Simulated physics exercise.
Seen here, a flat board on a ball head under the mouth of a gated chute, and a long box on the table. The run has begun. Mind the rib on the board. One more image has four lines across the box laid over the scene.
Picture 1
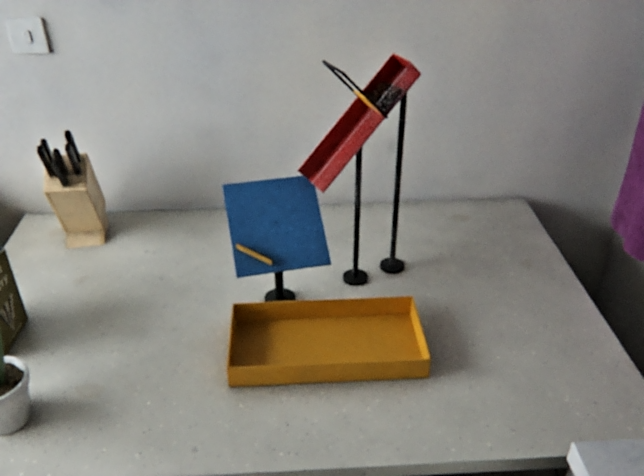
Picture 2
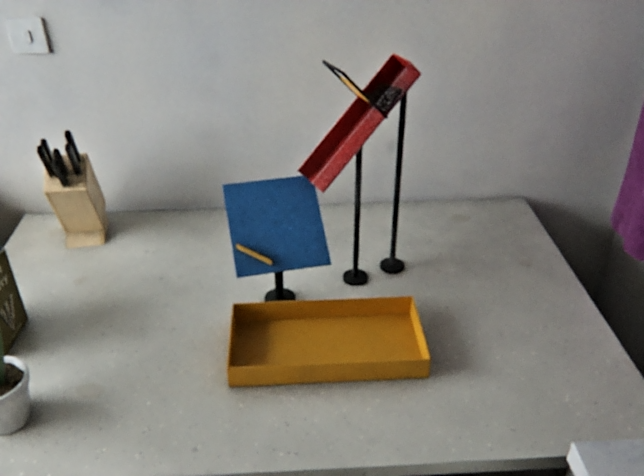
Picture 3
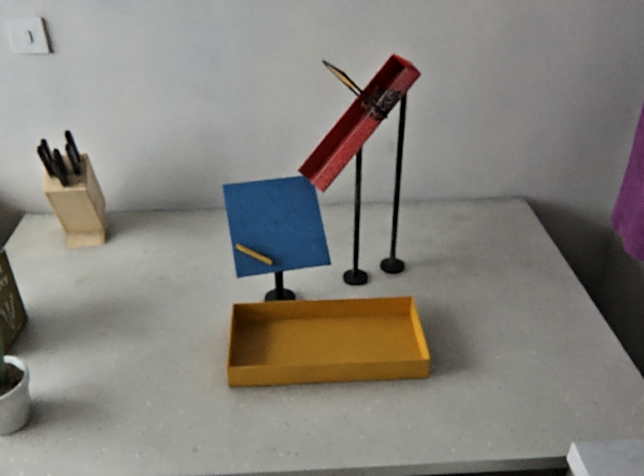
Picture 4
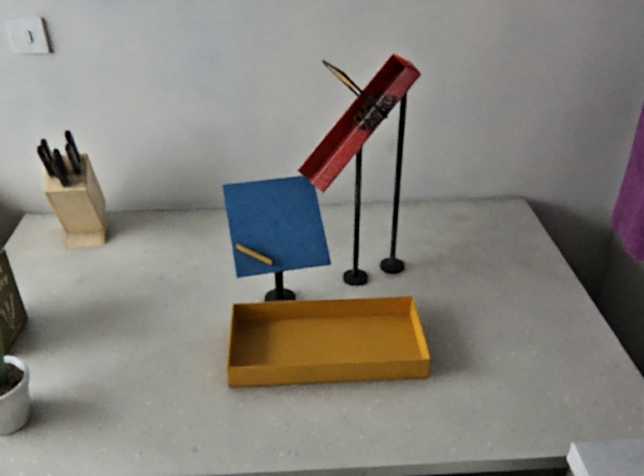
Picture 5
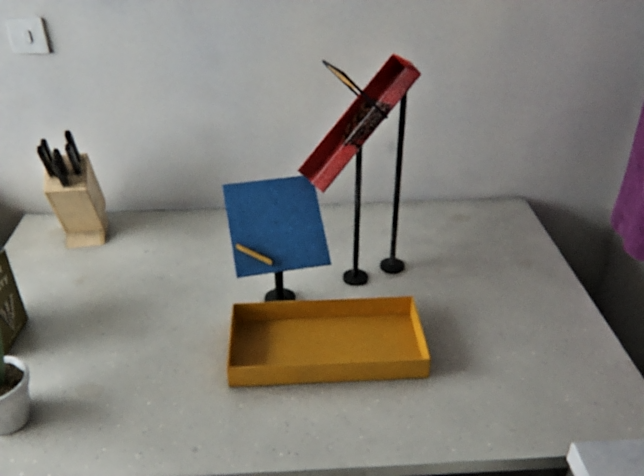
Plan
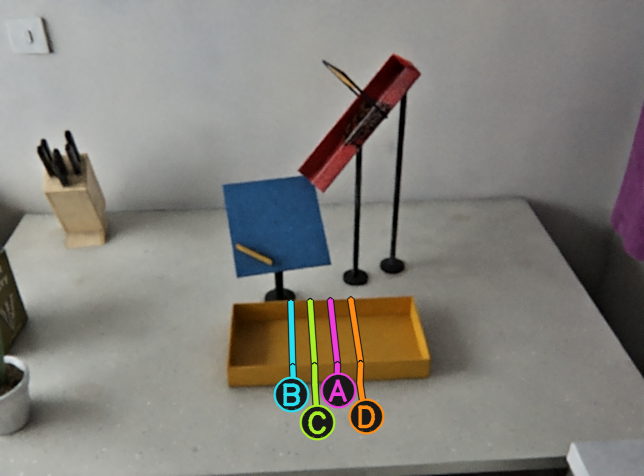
Dark chocolate drops sit near the top of a sloping red chute above a tilted blue board and an empty yellow box, as the thin gate at the chute swings clear of them. The drops then slide down and to the left inside the chute, spreading out to around its middle.
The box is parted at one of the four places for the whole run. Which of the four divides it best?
Go for B.
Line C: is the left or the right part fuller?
More lands on the left.
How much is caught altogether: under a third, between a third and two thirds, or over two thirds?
It is over two thirds.
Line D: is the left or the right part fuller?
Left.
On the marked copy, line A crosses the front rim at (337, 363); line B crosses the front rim at (292, 365); line C crosses the front rim at (314, 364); line D crosses the front rim at (360, 362).
Choosing A, of what is caught, all on the left of the divider, none on the right.
Choosing B, of what is caught, about half on the left of the divider, about half on the right.
Choosing C, of what is caught, nearly all on the left of the divider, a stray few on the right.
Choosing D, of what is caught, all on the left of the divider, none on the right.
